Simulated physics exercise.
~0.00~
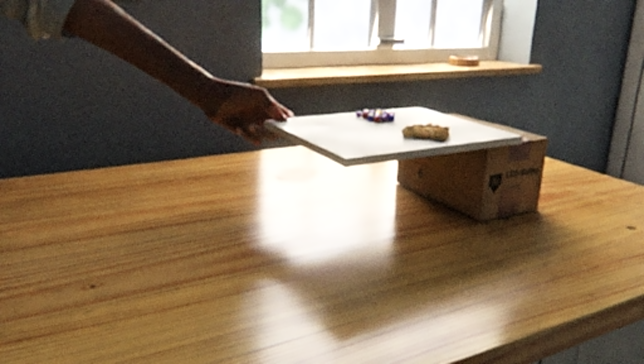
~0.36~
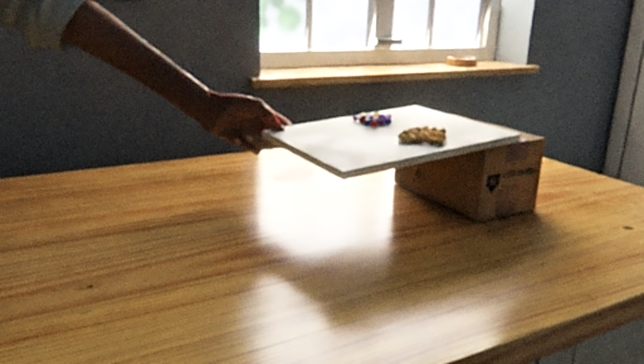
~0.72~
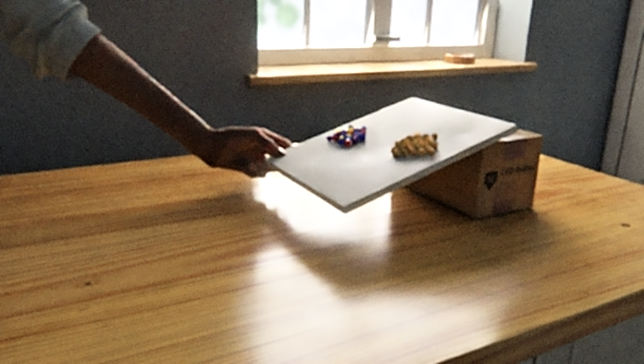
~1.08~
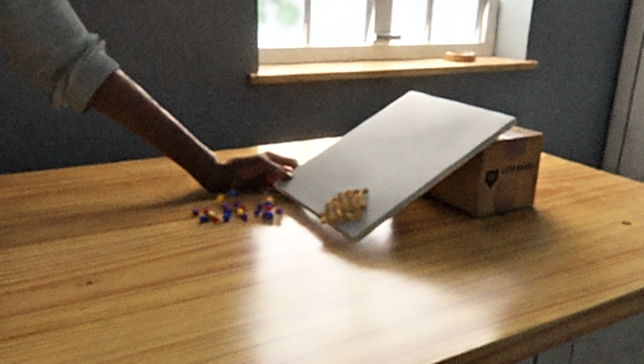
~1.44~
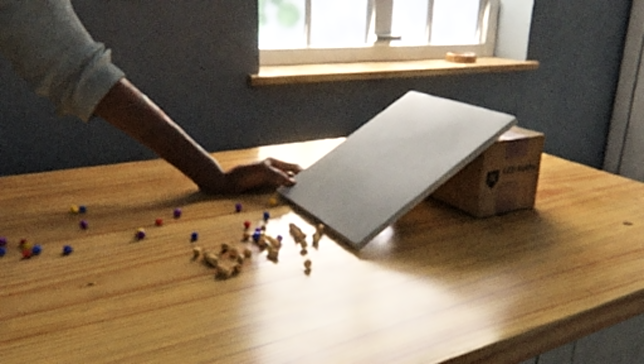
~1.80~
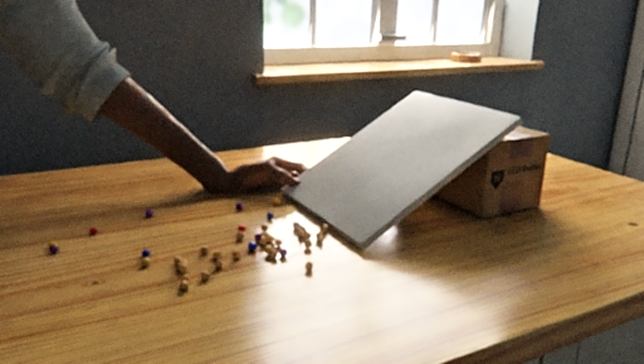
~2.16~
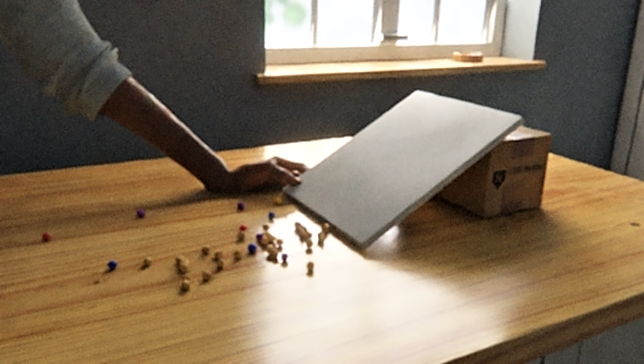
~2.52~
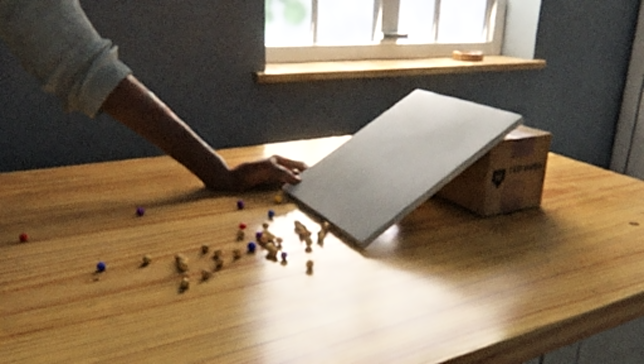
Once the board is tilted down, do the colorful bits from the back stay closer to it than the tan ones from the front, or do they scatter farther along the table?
The colorful bits from the back scatter farther along the table, while most of the tan ones from the front end up nearer the board.
A hand lowered one end of a white board propped on a box until it became a steep ramp, and two small piles slid off to the left and broke apart, the colorful back bits scattering farther across the wooden table than the tan front ones.
